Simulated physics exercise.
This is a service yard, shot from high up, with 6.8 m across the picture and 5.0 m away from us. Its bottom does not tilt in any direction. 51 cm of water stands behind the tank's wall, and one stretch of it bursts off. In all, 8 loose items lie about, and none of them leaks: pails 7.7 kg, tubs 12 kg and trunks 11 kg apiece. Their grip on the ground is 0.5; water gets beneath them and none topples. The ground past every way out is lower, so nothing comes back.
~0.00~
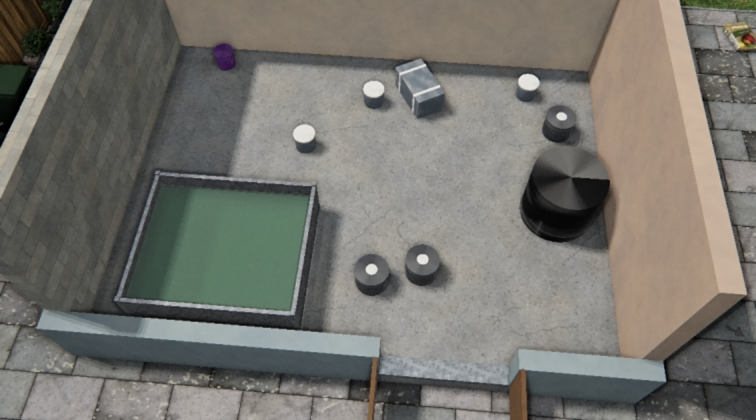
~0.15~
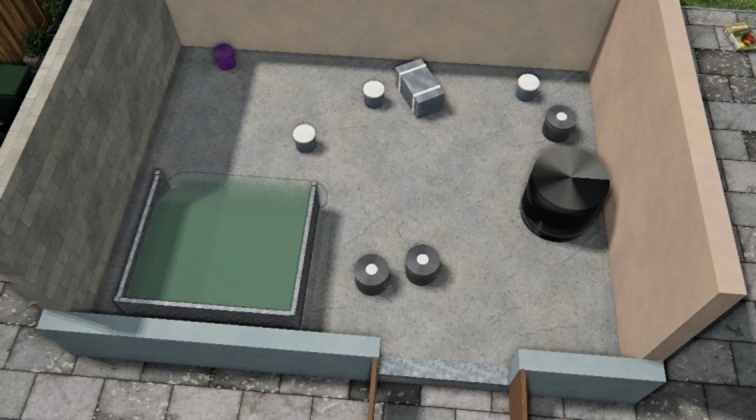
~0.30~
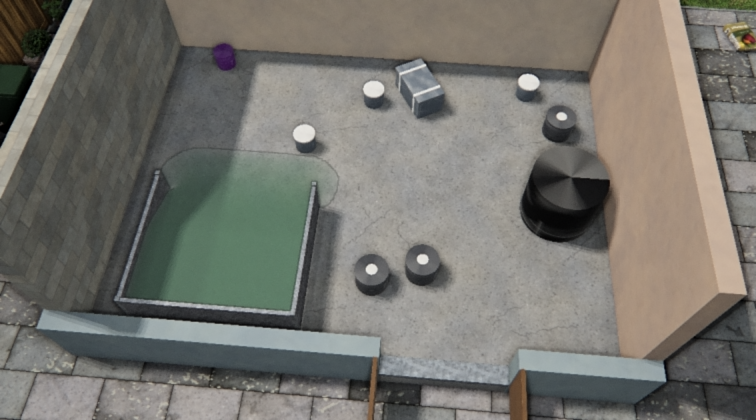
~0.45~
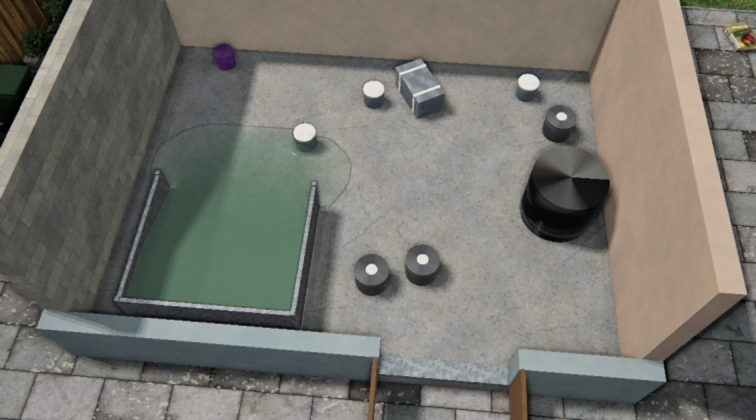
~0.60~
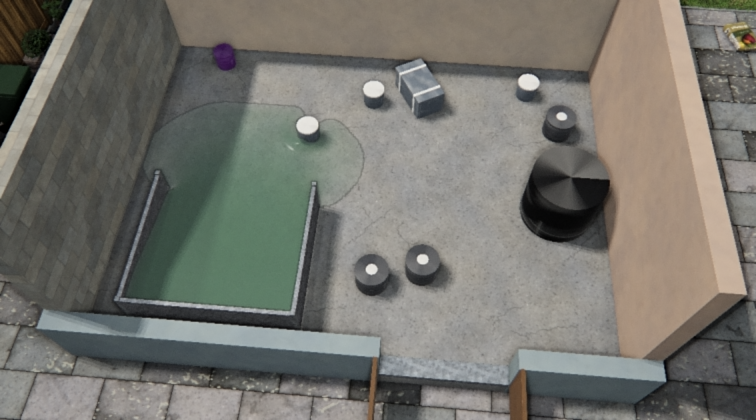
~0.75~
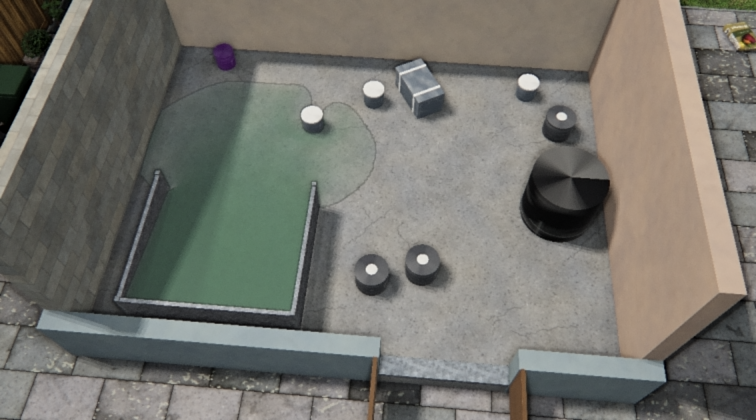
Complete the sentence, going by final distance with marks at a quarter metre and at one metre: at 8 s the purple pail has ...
At 8 s the purple pail has travelled beyond one metre.
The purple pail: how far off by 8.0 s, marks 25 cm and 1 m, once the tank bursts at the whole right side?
Well, the purple pail basically stays there then.
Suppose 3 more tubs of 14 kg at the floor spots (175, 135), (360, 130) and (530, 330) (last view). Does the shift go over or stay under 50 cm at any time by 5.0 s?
From first to last: Surpasses it, surpasses it, does not reach it.
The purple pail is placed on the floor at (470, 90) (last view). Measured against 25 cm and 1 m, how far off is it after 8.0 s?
From that spot, it is pushed far off.
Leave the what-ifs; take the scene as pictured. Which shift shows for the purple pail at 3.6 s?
Some 100 cm from the start.
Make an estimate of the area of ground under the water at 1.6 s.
At that time the wet patch spans about 15 m2.
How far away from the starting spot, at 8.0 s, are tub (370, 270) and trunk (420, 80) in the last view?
In that order: 0 cm, 200 cm.
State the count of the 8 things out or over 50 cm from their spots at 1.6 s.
Tally: 1.
After 1.6 s the purple pail is near (208, 40), 0.3 m from its start, afloat; 0 of 8 are out; 1 afloat.
After 3.6 s the purple pail is near (251, 84), 1.0 m from its start, afloat; 0 of 8 are out; 2 afloat.
After 5.6 s the purple pail is near (320, 93), 1.8 m from its start, aground; 0 of 8 are out; 5 afloat.
After 8.0 s the purple pail is near (325, 93), 1.9 m from its start, aground; 0 of 8 are out; 5 afloat.
